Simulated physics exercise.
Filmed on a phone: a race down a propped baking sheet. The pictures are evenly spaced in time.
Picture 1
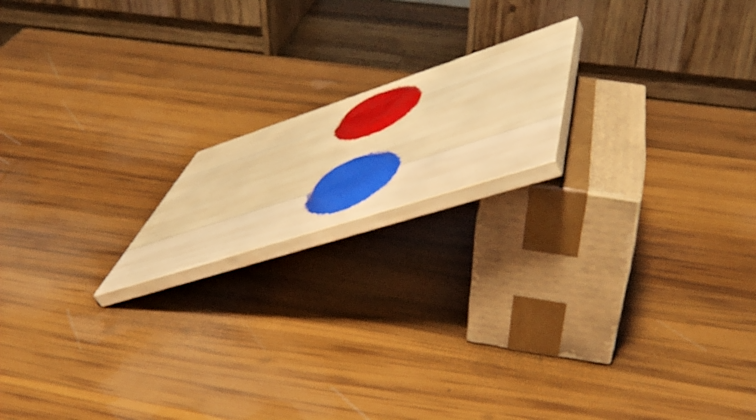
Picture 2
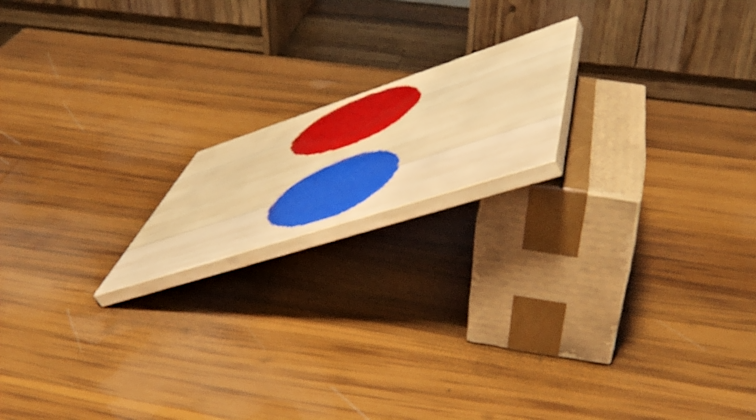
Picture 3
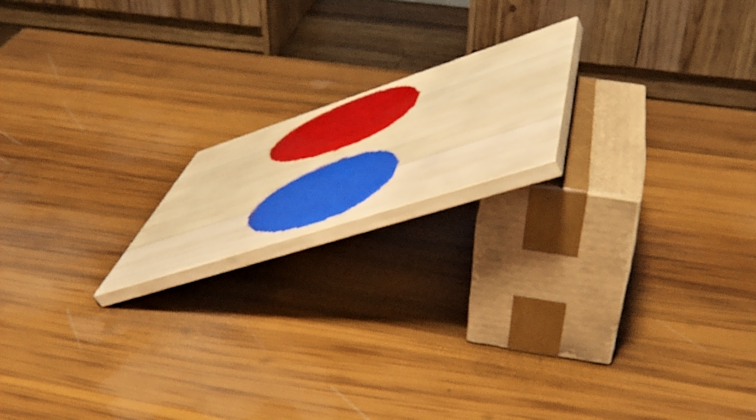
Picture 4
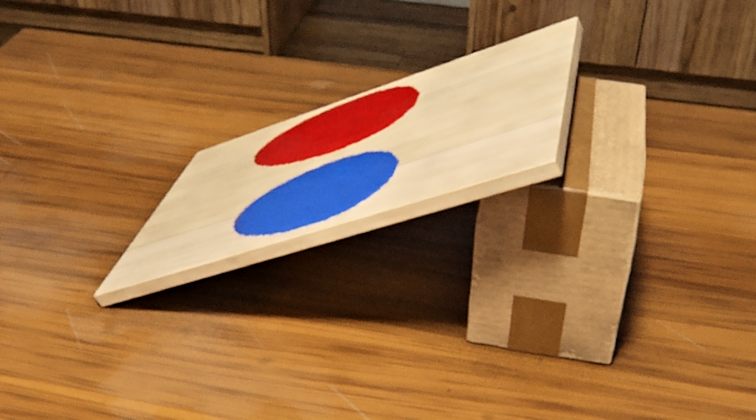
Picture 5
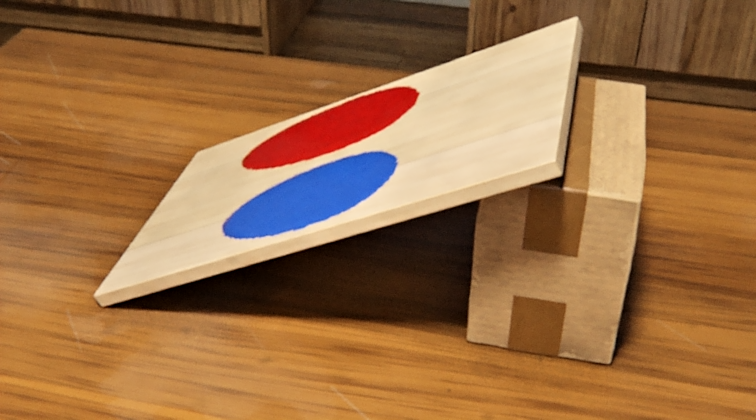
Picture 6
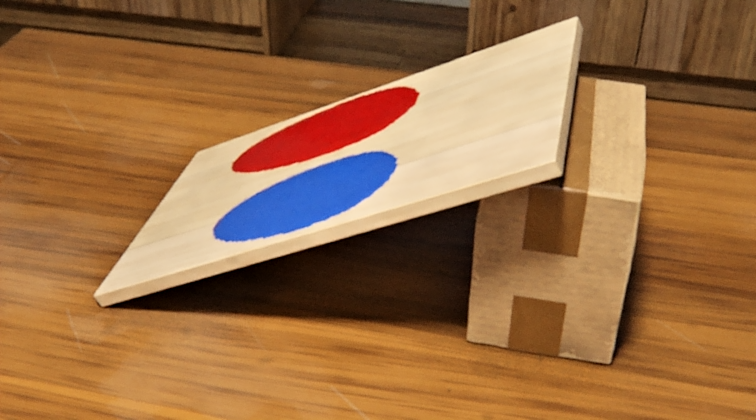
Red and blue patches of syrup spreading side by side down a pale sloping board propped on a cardboard box, gradually slowing.
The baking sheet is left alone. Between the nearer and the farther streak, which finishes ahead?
It is the back one.
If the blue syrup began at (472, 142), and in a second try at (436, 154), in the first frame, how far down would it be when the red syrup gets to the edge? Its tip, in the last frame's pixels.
At about (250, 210), and at (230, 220).
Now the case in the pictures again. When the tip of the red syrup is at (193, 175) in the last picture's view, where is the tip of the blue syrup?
Roughly at (179, 234).
Next, the blue syrup is three quarters of the way down; the red syrup is close to the edge.
Finally, the blue syrup is close to the edge; the red syrup is at the low edge.
